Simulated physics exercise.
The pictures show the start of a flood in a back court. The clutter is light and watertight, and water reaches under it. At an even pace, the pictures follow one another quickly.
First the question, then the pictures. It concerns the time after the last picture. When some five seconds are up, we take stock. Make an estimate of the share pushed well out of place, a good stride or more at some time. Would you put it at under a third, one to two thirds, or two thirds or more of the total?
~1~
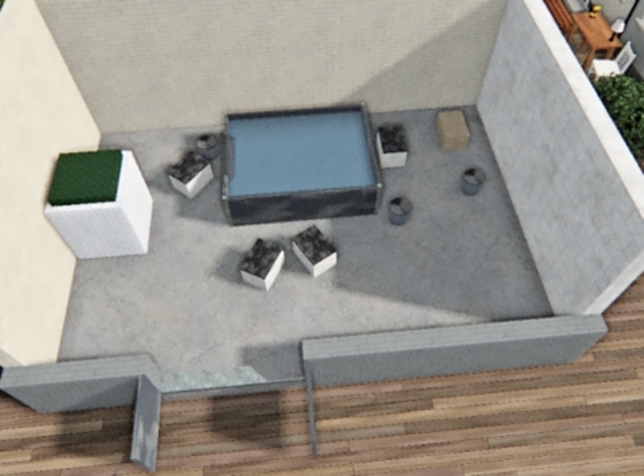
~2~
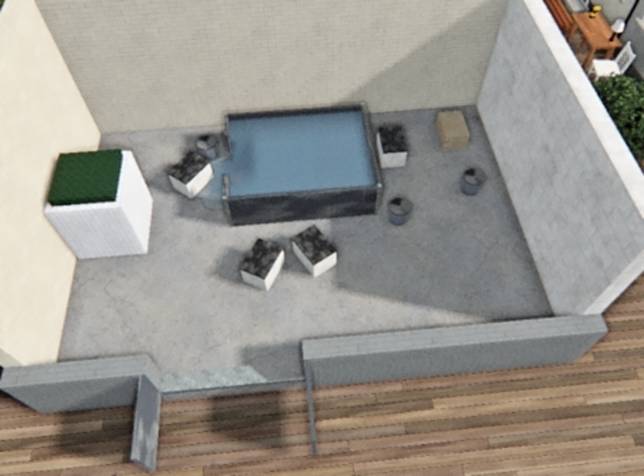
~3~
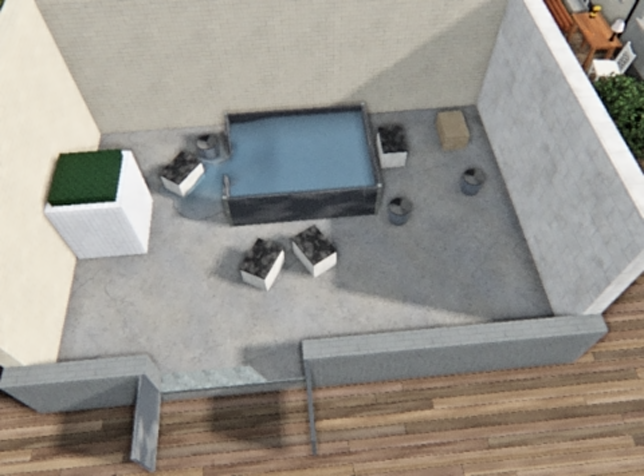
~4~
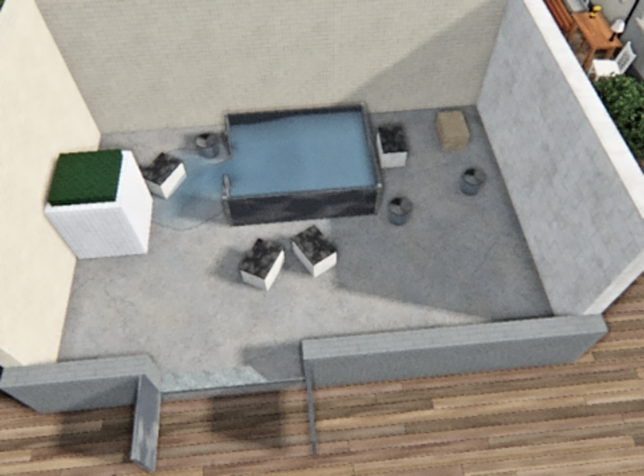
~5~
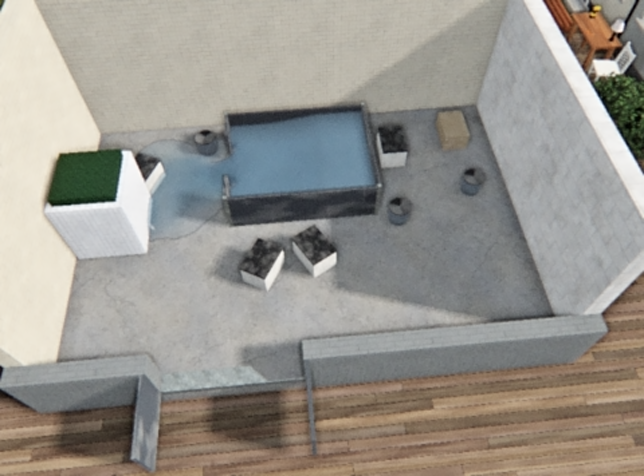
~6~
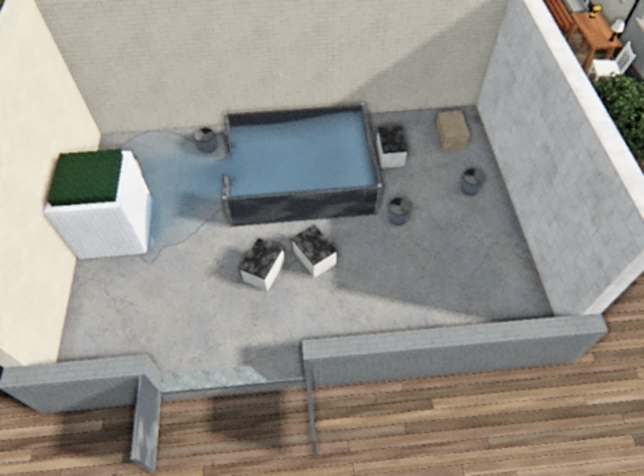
It does not reach a third.
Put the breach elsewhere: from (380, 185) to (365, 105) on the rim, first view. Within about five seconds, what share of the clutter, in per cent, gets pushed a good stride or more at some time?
Around 50 per cent.
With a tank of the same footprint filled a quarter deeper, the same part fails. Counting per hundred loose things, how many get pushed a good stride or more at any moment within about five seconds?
I'd put it near 20 per cent of the loose things.
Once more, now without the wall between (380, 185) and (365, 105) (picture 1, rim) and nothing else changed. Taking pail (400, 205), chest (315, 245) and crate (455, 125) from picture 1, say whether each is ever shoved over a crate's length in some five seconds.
One after the other: Shifted that much, under that, pushed that far.
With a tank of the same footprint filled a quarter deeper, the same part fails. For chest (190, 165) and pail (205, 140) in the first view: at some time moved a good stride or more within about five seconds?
Order as asked - carried at least that far, carried at least that far.
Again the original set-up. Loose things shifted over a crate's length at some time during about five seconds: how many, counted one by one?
It comes out at 2.
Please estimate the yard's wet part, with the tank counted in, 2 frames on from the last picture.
I'd say around 30 in a hundred.
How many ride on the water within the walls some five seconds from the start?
My count is 2.
A moment on, 1 of 8 are well off their spots; 0 afloat.
Next, 1 of 8 are well off their spots; 1 afloat.
Later, 1 of 8 are well off their spots; 2 afloat.
In the end, 2 of 8 are well off their spots, and 2 have been at some point; 2 afloat.
